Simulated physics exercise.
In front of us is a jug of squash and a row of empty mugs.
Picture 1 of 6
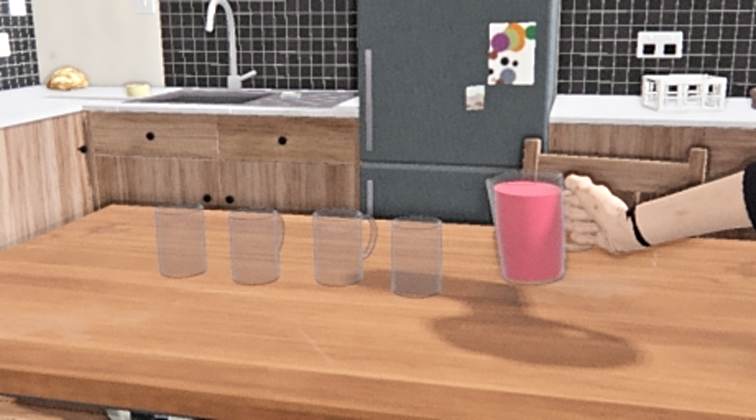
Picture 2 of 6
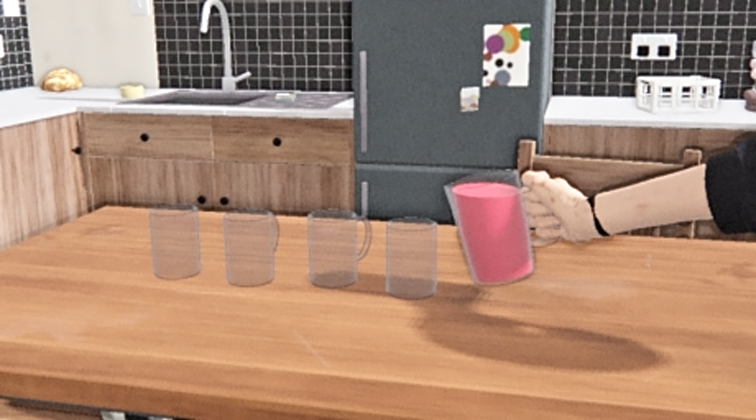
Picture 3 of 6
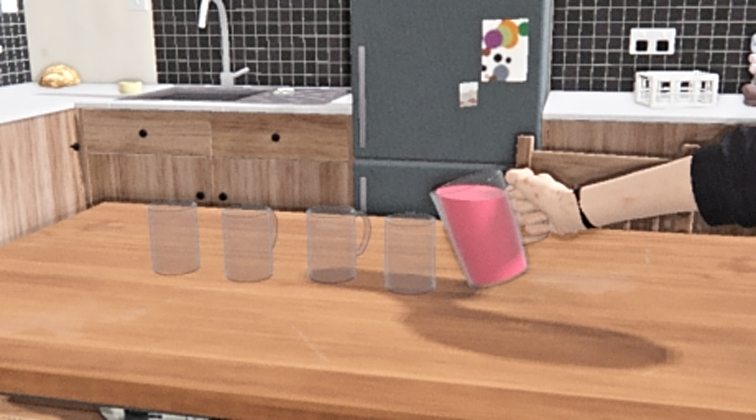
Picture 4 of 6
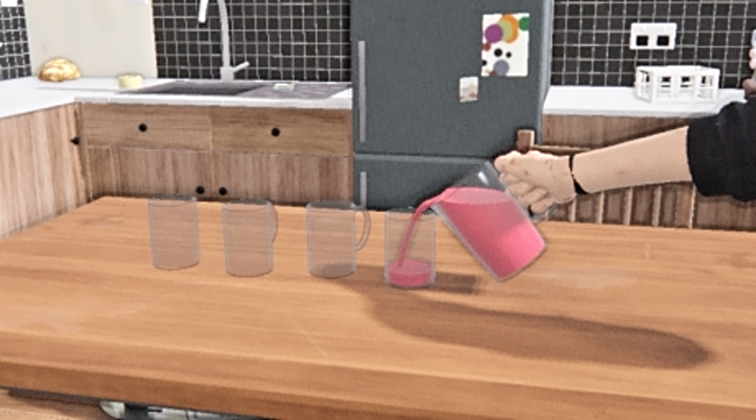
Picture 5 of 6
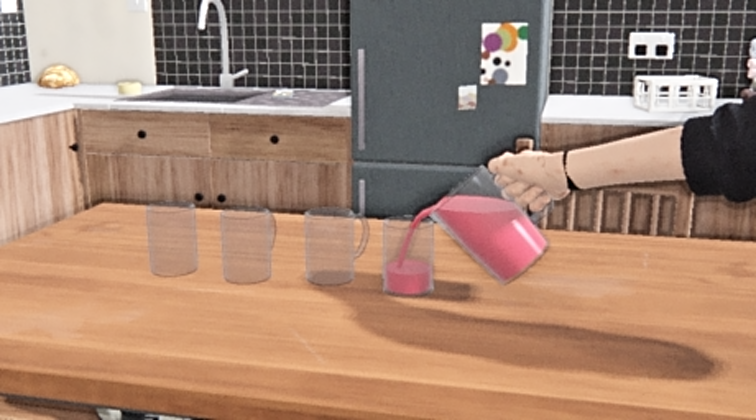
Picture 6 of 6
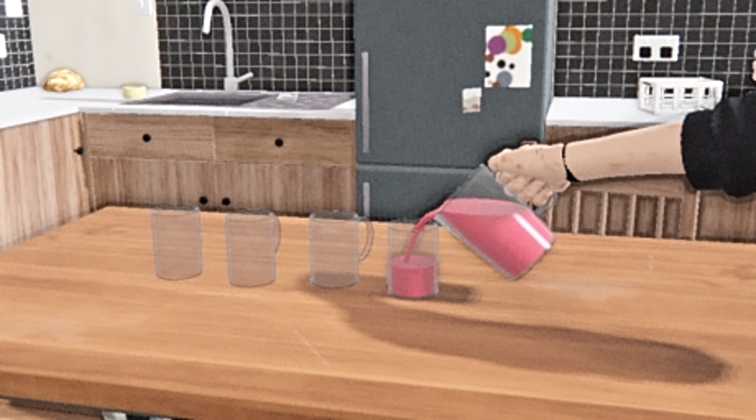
At first, a hand holds a nearly full jug of pink squash upright, to the right of four empty mugs on a wooden table. The hand moves the jug slightly left and tilts it toward the nearest mug. Squash then streams from the lip, and the pink level in that mug rises.
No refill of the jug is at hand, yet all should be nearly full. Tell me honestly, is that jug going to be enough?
Sadly not.
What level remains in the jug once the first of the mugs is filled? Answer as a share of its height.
Roughly 55 per cent.
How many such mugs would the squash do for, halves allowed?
I'd put it at close to 2.5 servings.
A moment on, the first is about two thirds full.
Further on, the first is done and the jug has about two thirds of its load.
When it is over, the jug is empty with two filled and the next at about half of a serving.
